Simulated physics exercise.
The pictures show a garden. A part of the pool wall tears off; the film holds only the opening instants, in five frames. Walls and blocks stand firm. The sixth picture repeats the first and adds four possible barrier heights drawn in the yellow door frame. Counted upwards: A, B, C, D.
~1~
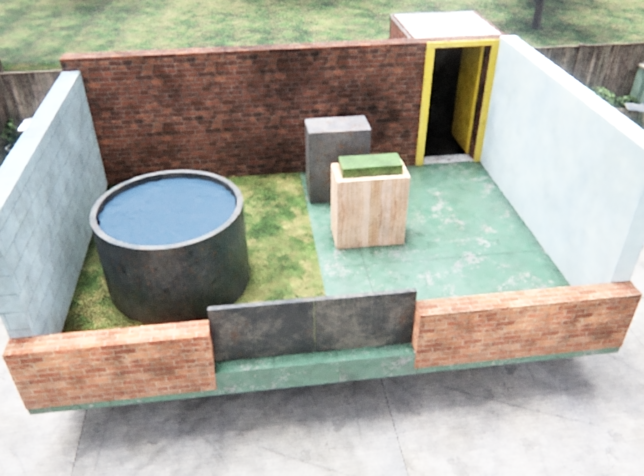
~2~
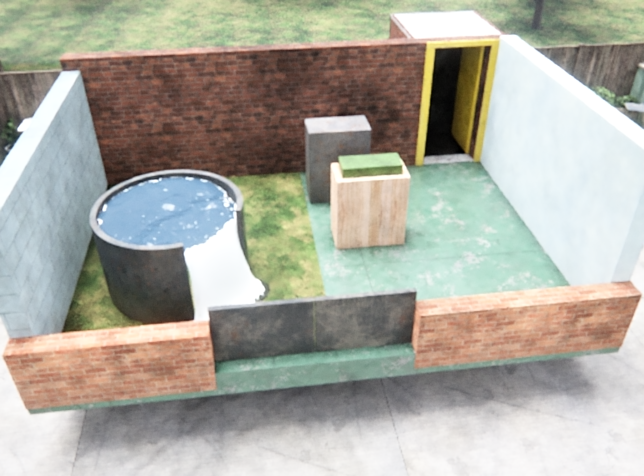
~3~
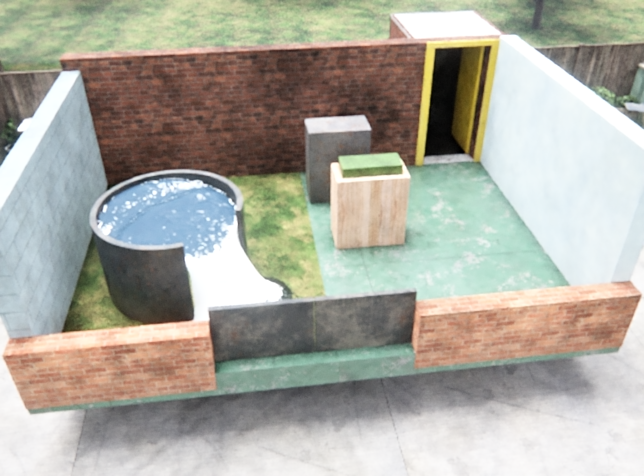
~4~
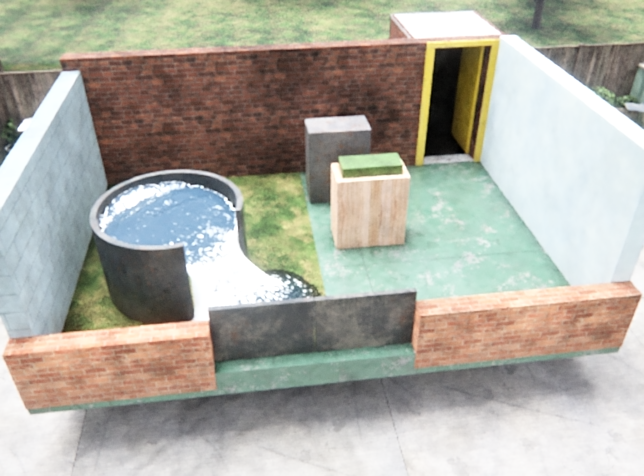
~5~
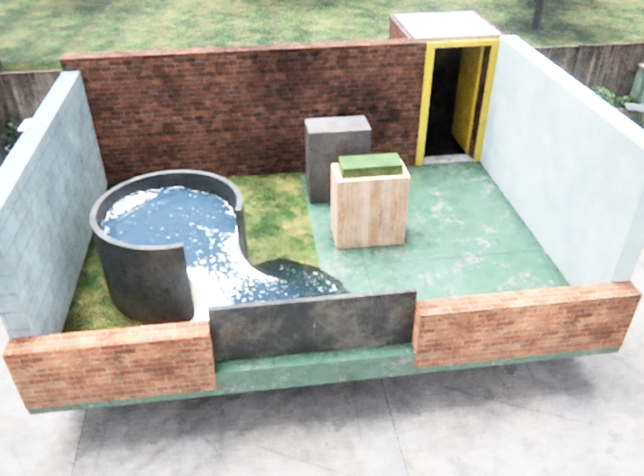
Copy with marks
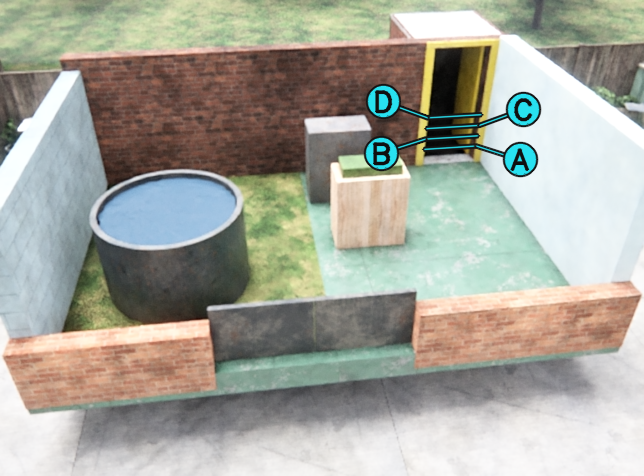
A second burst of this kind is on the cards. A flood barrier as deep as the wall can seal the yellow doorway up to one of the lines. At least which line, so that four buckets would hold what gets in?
Go for A.
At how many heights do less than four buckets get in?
All of them.
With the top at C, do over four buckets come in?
No, not at all.
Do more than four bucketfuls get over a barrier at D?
No.
On the marked copy, A at (450, 147); B at (451, 137); C at (453, 126); D at (454, 116); from the bottom up A, B, C, D.
With A, a bucket or two gets in.
With B, nothing gets over.
With C, nothing gets over.
With D, nothing gets over.
